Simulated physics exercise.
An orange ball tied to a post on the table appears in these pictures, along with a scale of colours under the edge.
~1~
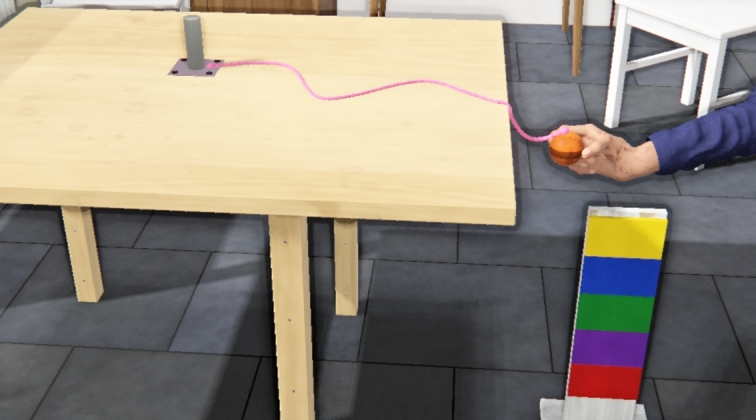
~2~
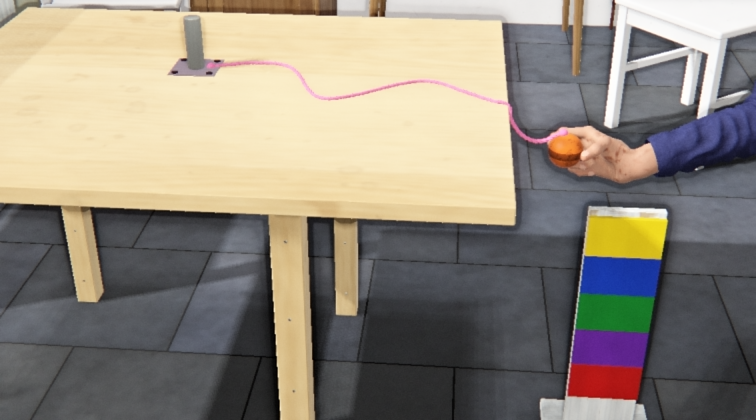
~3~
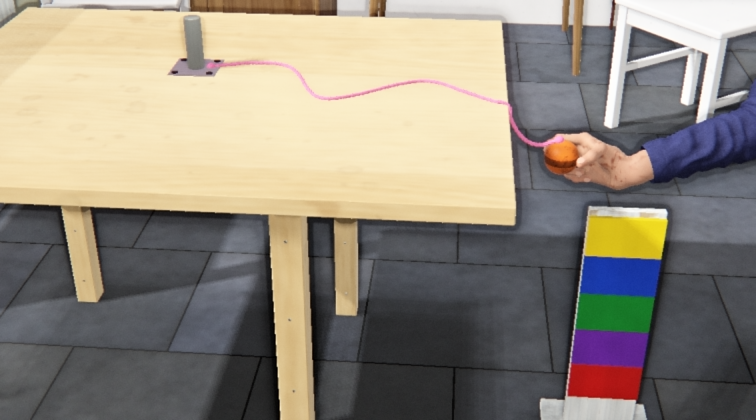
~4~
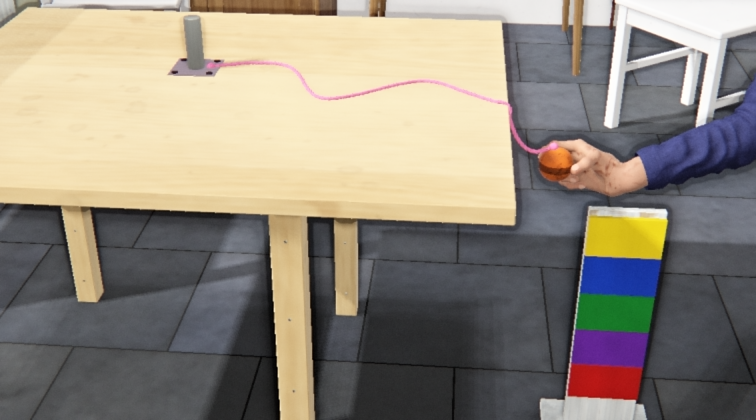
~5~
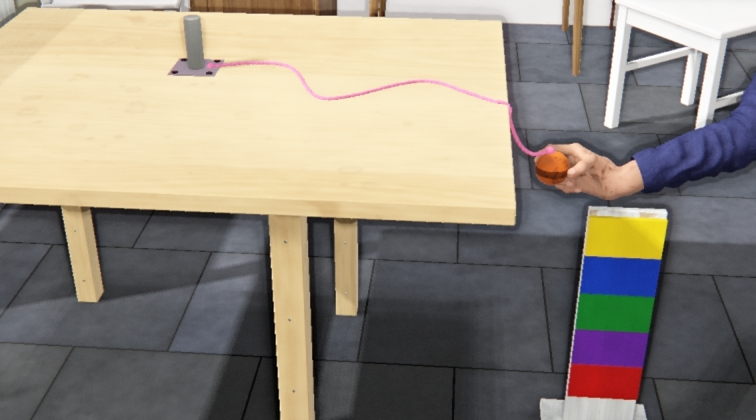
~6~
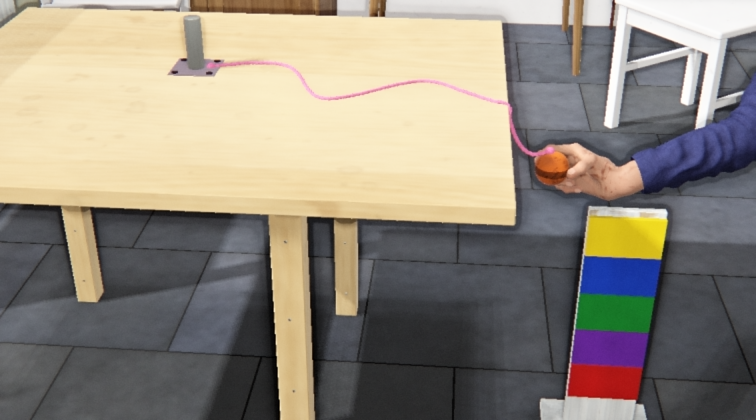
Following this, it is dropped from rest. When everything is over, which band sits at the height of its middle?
The blue one.
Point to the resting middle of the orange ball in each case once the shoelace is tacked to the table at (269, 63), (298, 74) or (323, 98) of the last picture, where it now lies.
First try (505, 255), second try (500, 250), third try (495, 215).
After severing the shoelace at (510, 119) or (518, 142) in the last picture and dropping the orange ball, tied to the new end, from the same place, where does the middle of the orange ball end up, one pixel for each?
First try: Near (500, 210). Second try: Near (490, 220).
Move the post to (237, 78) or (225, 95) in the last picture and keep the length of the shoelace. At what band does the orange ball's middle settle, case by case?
Taking the two spots in turn: Green, then green.
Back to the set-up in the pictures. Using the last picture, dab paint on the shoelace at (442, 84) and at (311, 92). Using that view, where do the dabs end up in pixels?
At (507, 106), then (358, 85).
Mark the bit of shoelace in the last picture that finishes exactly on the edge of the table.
Position: Approx. (442, 84).
Early on, ball near (504, 251); level with blue.
Midway, ball near (508, 260); level with blue.
Finally, ball near (504, 263); level with blue. The blue one.
